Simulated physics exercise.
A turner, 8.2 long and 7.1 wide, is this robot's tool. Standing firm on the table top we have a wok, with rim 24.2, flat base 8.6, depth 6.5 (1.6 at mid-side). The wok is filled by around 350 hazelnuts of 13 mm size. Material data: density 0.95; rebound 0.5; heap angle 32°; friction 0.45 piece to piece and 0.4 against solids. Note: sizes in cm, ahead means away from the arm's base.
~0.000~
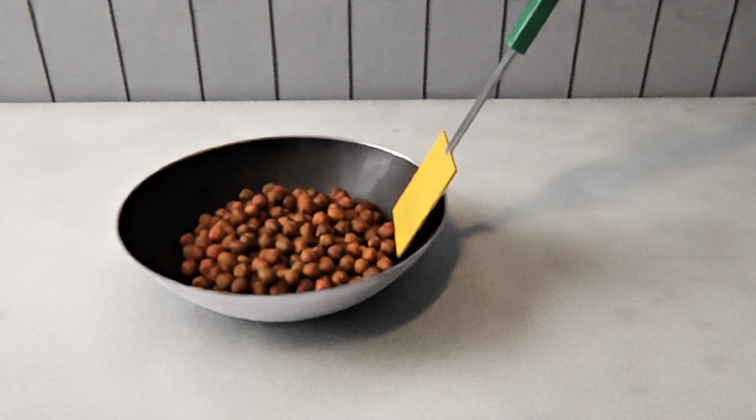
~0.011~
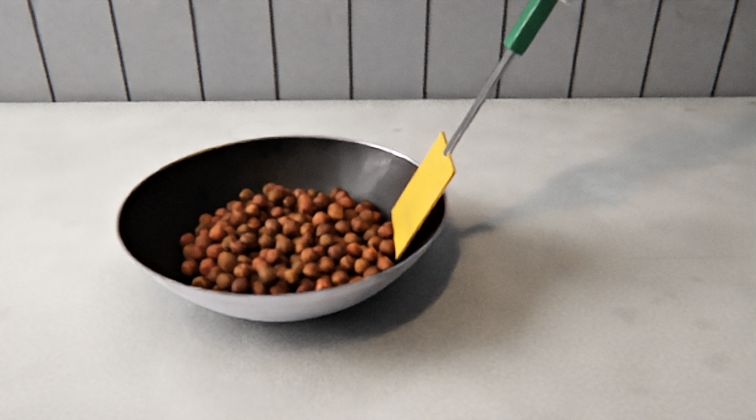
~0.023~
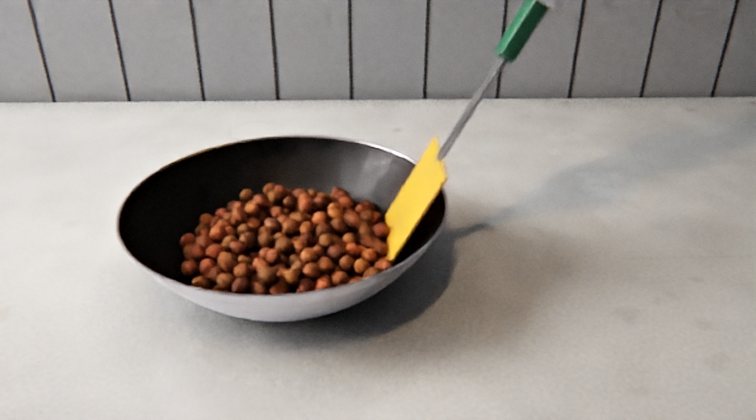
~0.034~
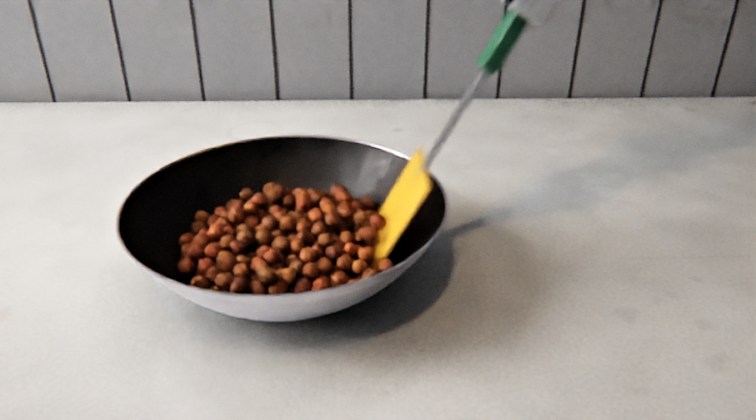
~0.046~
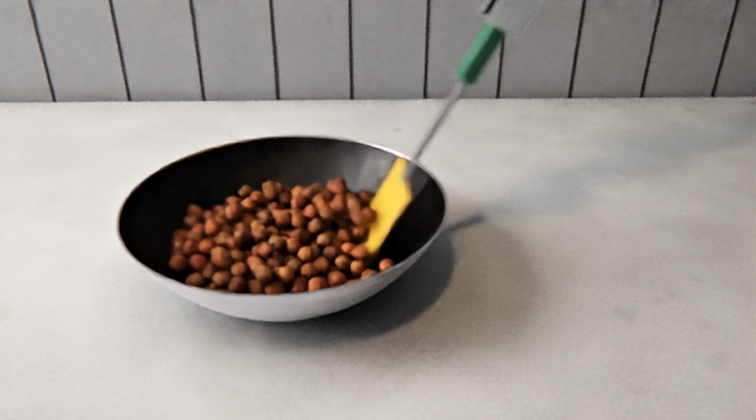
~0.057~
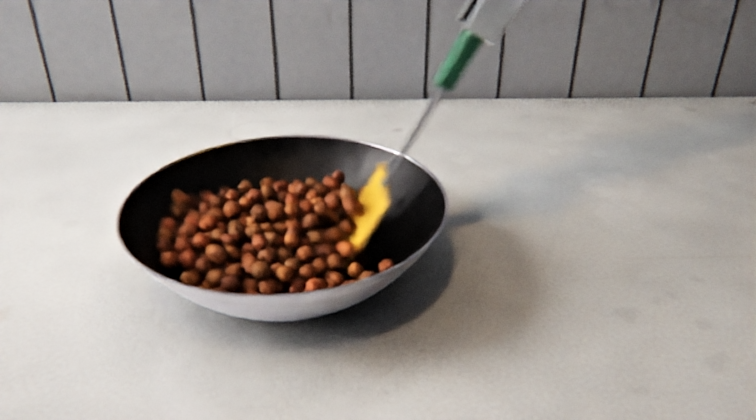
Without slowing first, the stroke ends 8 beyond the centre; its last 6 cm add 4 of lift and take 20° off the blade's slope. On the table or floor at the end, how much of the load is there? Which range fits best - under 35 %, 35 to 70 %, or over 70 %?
The range that fits: 35 to 70 %.
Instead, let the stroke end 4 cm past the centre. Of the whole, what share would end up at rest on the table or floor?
Then roughly 20 percent would finish on the table or floor.
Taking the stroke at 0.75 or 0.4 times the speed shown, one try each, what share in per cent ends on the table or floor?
First try around 45 %, second try around 20 %.
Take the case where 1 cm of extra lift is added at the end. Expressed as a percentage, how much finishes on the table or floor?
You'd expect near 55 percent of it there.
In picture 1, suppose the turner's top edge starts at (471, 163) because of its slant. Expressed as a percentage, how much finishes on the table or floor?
Around 45 percent ends up on the table or floor.
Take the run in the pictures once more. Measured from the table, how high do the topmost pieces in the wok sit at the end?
It reaches roughly 5.0 cm.
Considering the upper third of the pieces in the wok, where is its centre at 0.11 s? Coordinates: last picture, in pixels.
(216, 204).
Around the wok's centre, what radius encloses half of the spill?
The answer is around 44 cm.
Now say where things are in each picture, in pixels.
In the first frame, the turner top edge at (450, 149), sloping 62°; upper third of the load around (298, 234), from x 185 to 390, top at y 190; 346 in the wok.
In the second frame, the turner top edge at (449, 150), sloping 62°; upper third of the load around (298, 234), from x 190 to 390, top at y 190.
In the third frame, the turner top edge at (441, 156), sloping 62°; upper third of the load around (298, 234), from x 190 to 390, top at y 190.
In the fourth frame, the turner top edge at (425, 167), sloping 62°; upper third of the load around (298, 233), from x 185 to 385, top at y 190.
In the fifth frame, the turner top edge at (405, 176), sloping 62°; upper third of the load around (288, 228), from x 180 to 385, top at y 185.
In the sixth frame, the turner top edge at (385, 182), sloping 62°; upper third of the load around (272, 221), from x 165 to 385, top at y 180; 346 in the wok.
After 0.08 s, sloping 62°, highest piece 9 above the table; 346 in the wok.
After 0.11 s, sloping 56°, highest piece 11 above the table; 338 in the wok, 8 on the blade or in flight.
After 0.33 s, sloping 42°, highest piece 20 above the table; 176 in the wok, 43 on the table or floor, 127 on the blade or in flight.
After 1.38 s, sloping 42°, highest piece 5 above the table; 175 in the wok, 171 on the table or floor.
In the end, 175 in the wok, 171 on the table or floor. That is 49 % on the table or floor.
